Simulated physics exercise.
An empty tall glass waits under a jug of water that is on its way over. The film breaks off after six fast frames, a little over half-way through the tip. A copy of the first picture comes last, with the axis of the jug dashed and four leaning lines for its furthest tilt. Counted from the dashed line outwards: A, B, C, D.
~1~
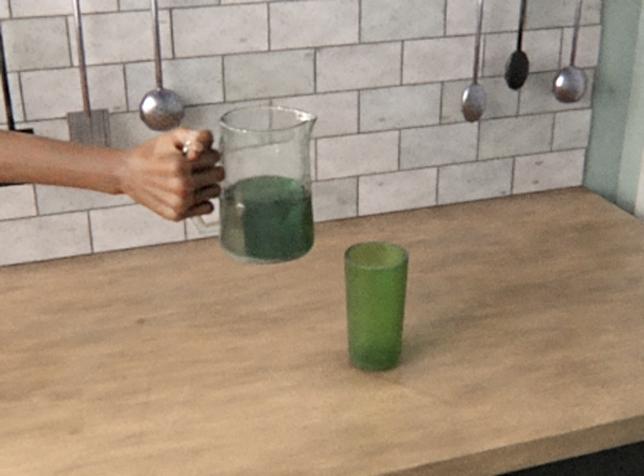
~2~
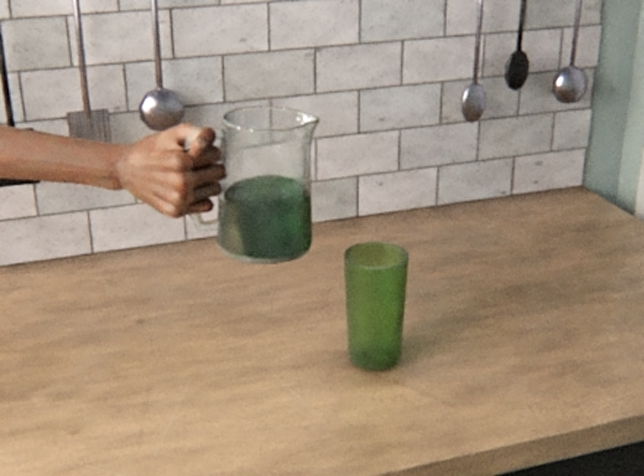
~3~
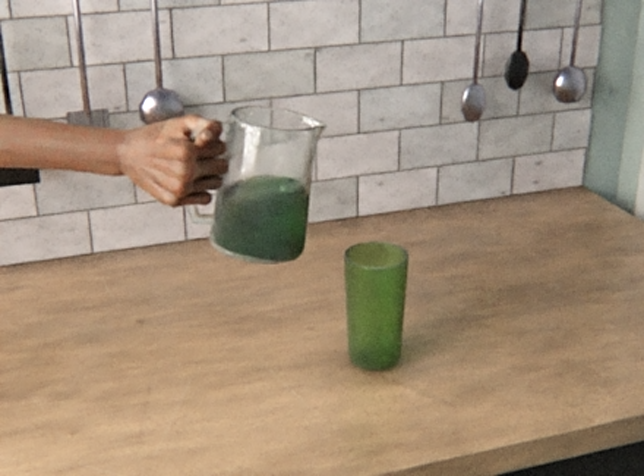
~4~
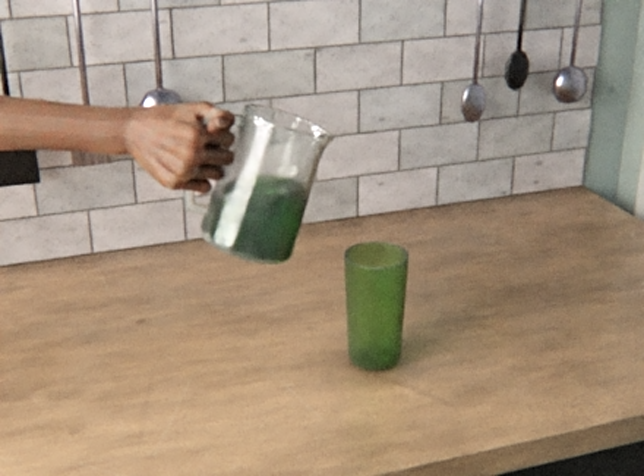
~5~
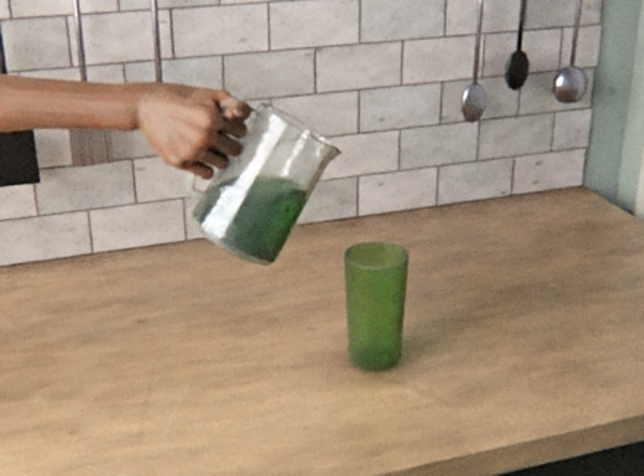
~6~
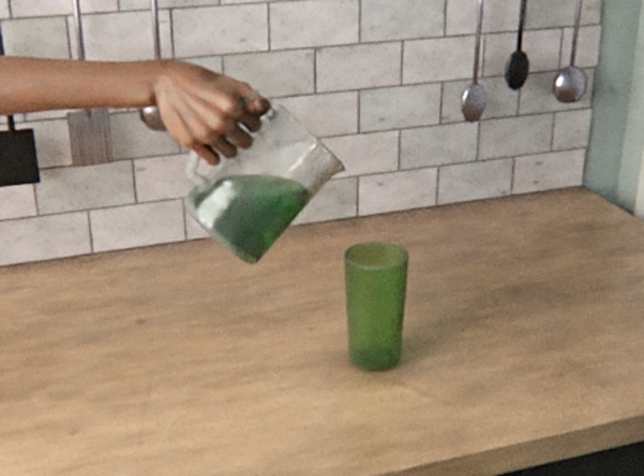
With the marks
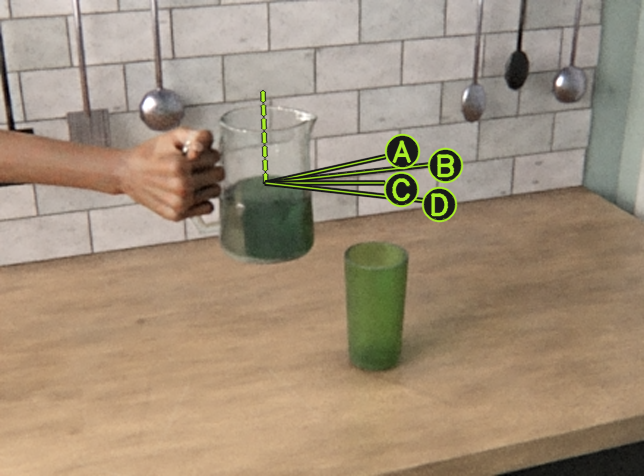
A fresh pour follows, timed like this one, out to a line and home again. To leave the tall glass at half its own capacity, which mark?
A is best.
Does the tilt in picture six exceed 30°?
Yes, it does.
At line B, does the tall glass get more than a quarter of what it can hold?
Yes.
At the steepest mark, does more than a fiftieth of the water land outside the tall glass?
Yes, it does.
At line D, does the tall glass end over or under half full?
Over half.
In lime, A at (385, 156); B at (428, 165); C at (384, 182); D at (422, 200).
If A is chosen, the tall glass ends with about 51 % of what it can hold.
If B is chosen, the tall glass ends with about 65 % of what it can hold; 3 % of the water is spilt.
If C is chosen, the tall glass ends with about 78 % of what it can hold; 4 % of the water is spilt.
If D is chosen, the tall glass ends with about 81 % of what it can hold; 14 % of the water is spilt.
